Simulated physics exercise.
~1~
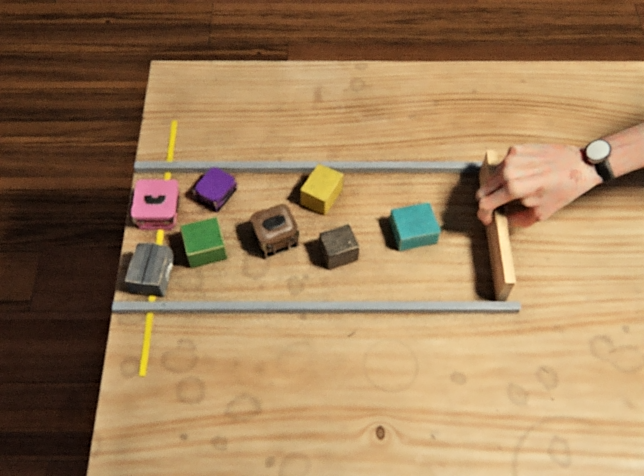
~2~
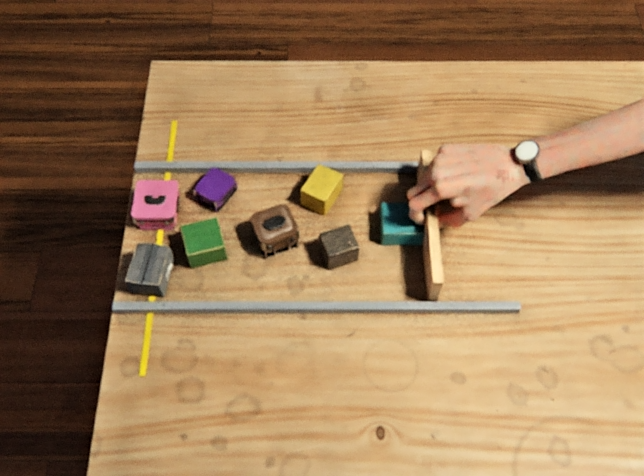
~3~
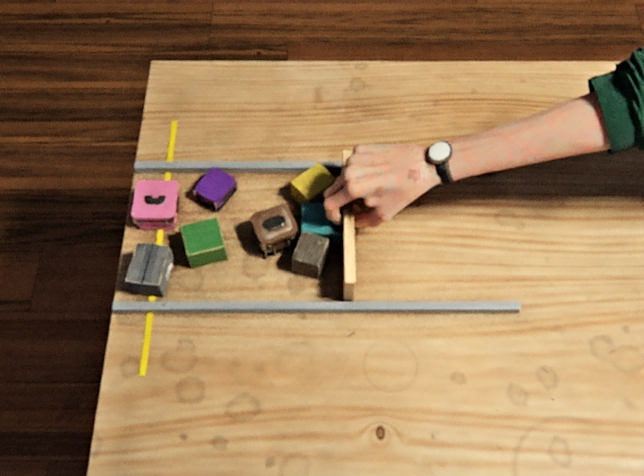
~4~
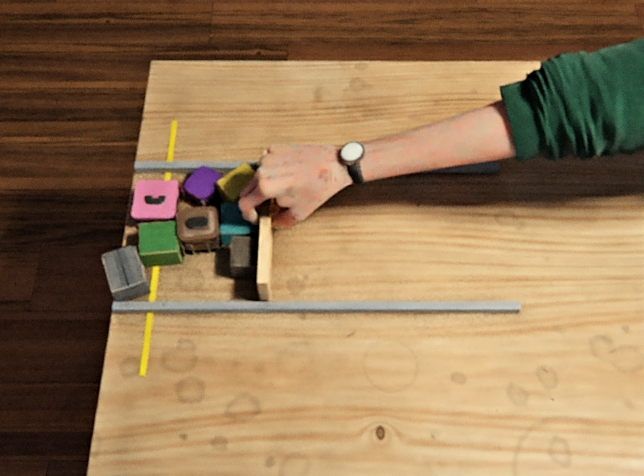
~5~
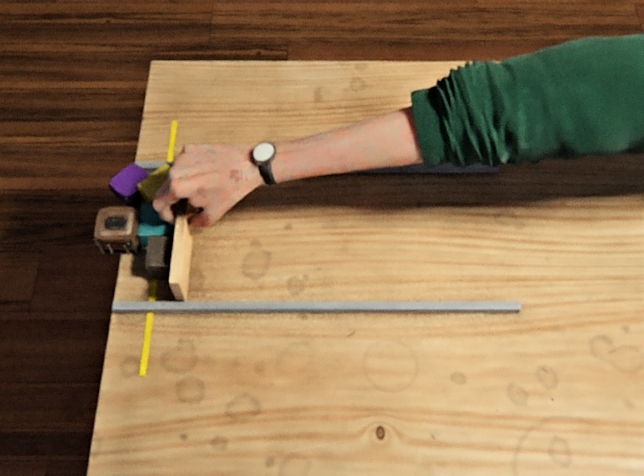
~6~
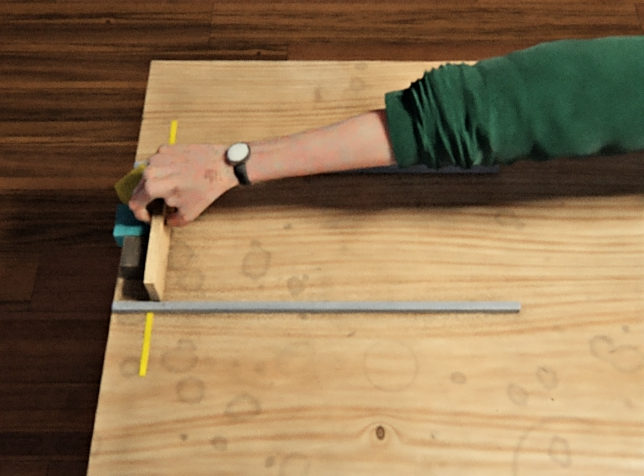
On a wooden tabletop, a hand pushed an upright board left between two rails, gathering colourful blocks ahead of it until the pink, grey, green, purple and brown ones went over the edge, while the turquoise, yellow and black ones remained by the board.
